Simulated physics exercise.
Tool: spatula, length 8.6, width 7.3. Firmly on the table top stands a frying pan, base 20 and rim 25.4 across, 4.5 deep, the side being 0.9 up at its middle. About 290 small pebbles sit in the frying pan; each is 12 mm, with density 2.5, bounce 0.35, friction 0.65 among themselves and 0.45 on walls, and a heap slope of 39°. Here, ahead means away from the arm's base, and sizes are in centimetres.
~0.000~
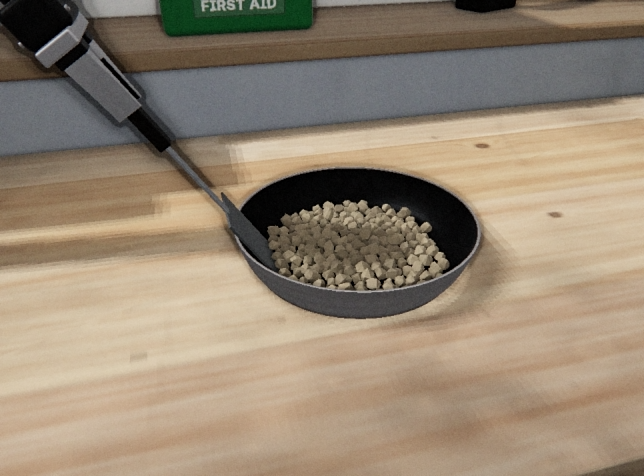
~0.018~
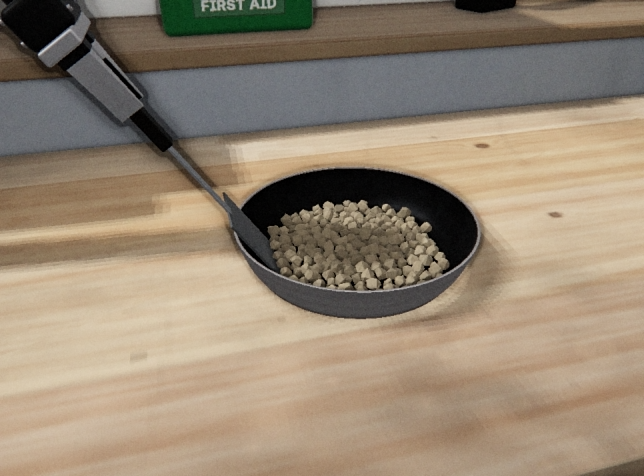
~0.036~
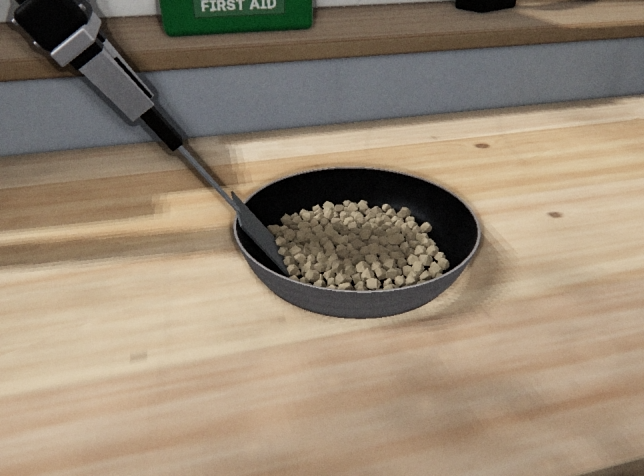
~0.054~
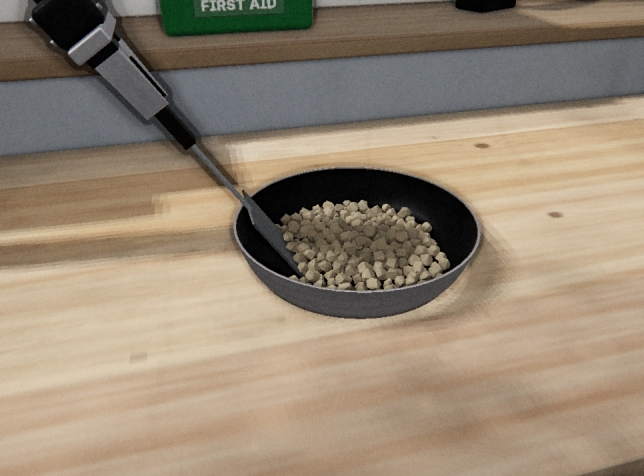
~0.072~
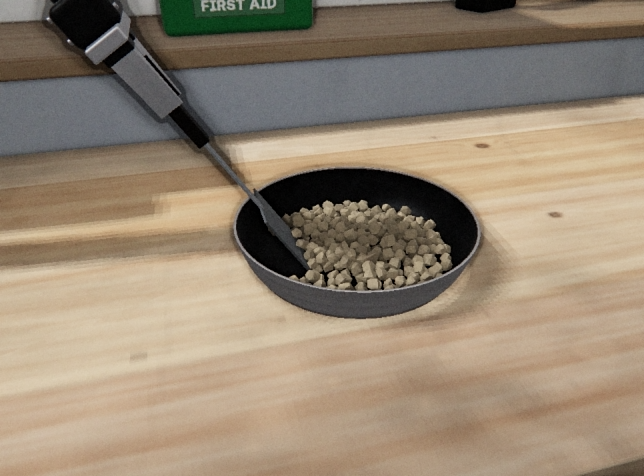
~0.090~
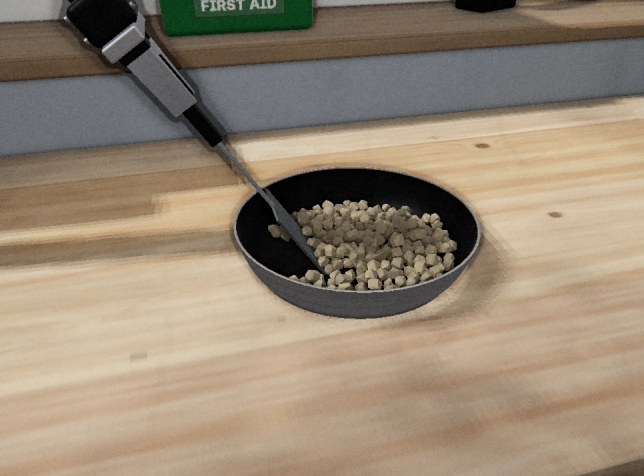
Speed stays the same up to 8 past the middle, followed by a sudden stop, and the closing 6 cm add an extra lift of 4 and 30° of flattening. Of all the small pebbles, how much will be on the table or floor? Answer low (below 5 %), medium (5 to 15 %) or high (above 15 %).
Low.
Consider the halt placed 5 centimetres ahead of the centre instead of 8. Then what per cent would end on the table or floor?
In that case about 0 percent ends on the table or floor.
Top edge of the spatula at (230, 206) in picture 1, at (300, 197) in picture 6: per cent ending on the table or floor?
10 per cent.
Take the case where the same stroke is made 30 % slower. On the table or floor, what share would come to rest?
Some 0 in a hundred.
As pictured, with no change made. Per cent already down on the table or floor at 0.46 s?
Share at that moment: About 0 %.
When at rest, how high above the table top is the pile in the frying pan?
It reaches around 5.5 cm.
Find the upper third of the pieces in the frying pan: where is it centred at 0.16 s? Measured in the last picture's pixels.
The top third sits at roughly (407, 235).
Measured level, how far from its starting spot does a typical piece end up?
Distance: Around 4 cm.
After 0.16 s, sloping 57°, highest piece 4 above the table; 292 in the frying pan.
After 0.23 s, sloping 45°, highest piece 5 above the table; 292 in the frying pan.
After 0.46 s, sloping 27°, highest piece 5 above the table; 289 in the frying pan, 2 on the table or floor, 1 on the blade or in flight.
After 1.51 s, sloping 27°, highest piece 5 above the table; 289 in the frying pan, 3 on the table or floor.
At rest, 289 in the frying pan, 3 on the table or floor. That is 1 % on the table or floor.
